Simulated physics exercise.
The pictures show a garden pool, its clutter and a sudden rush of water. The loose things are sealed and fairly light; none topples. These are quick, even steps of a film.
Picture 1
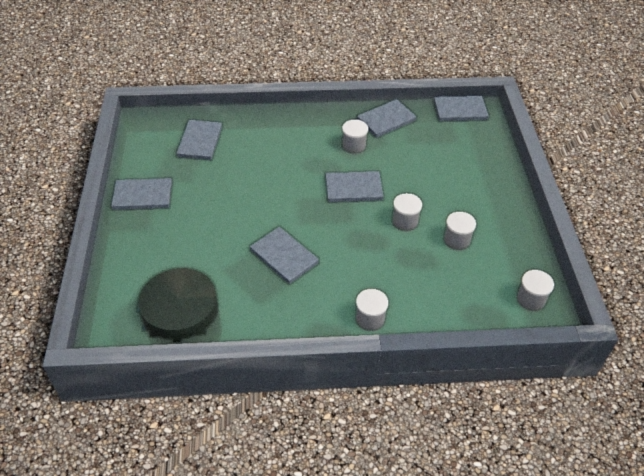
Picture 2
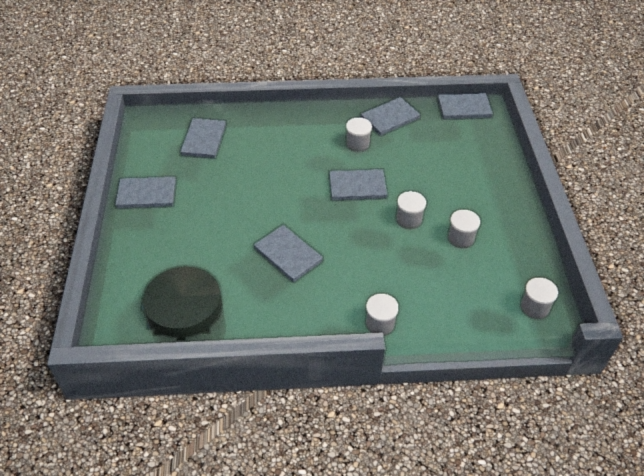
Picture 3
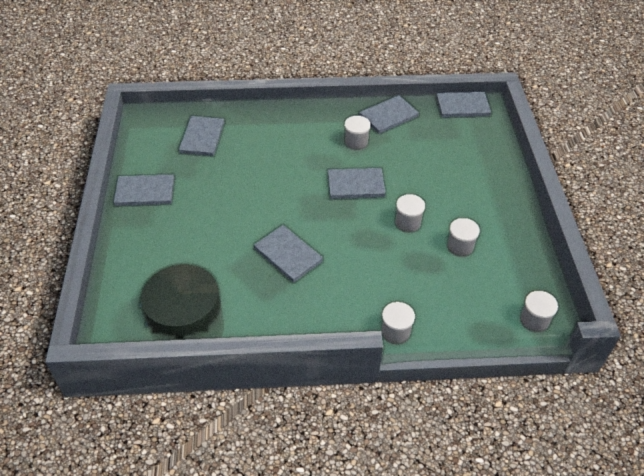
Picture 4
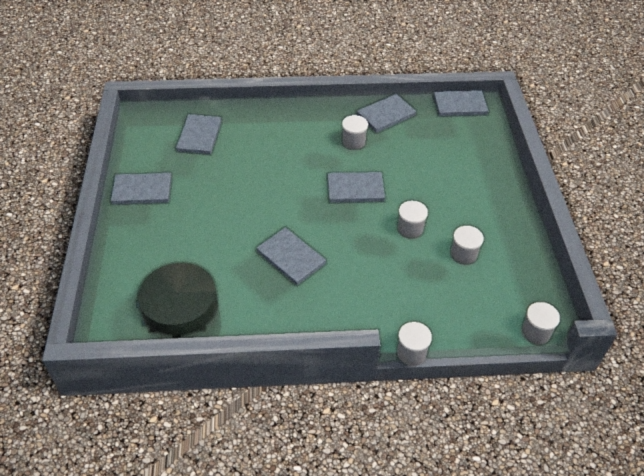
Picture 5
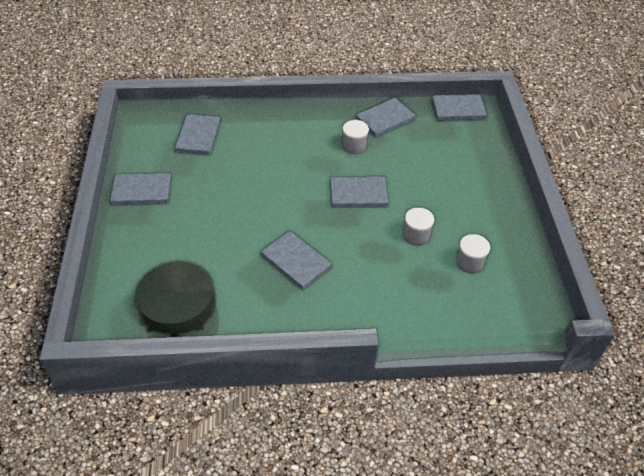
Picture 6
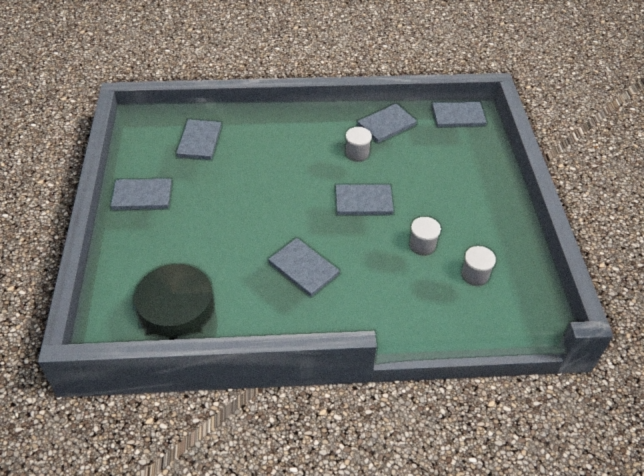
Garden pool with green floor, a gap opening in the front wall, two white pails leaving through it, others drifting slightly forward.
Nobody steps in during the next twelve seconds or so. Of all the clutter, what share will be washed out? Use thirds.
It is between one and two thirds.
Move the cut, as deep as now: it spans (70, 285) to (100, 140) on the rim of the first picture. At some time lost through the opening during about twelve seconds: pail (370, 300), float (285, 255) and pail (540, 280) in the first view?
In that order: No, through, no.
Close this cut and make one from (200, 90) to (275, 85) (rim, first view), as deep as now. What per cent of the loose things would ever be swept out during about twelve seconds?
About 20 per cent.
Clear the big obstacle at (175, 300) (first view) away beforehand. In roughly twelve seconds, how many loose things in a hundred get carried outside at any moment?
Close to 50 %.
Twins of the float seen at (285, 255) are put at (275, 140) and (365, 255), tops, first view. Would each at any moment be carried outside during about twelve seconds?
In that order: Inside, through.
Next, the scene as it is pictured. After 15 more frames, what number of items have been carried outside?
5 of them.
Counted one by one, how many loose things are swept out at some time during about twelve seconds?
The number is 5.
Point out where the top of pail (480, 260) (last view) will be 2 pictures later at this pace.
Around (494, 283).
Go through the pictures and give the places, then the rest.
A pail at (461, 222), afloat; a pail at (408, 204), afloat; 0 of 11 have shifted, in the first frame.
A pail at (466, 220) floats; a pail at (412, 202) floats; 2 of 11 have shifted, in the second frame.
A pail at (465, 229), afloat, close to its start; a pail at (411, 205), afloat; 3 of 11 have shifted, in the third frame.
A pail at (469, 237), afloat, close to its start; a pail at (413, 211) floats, close to its start; 5 of 11 have shifted, in the fourth frame.
A pail at (475, 246), afloat, close to its start; a pail at (420, 218), afloat, close to its start; 7 of 11 have shifted, in the fifth frame.
A pail at (480, 258), afloat, a stride from its start; a pail at (426, 228) floats, close to its start; 9 of 11 have shifted, in the sixth frame.
A moment on, 2 of 11 are out; 9 afloat.
Next, 3 of 11 are out; 8 afloat.
Later, 5 of 11 are out; 6 afloat.
In the end, 5 of 11 are out; 6 afloat.
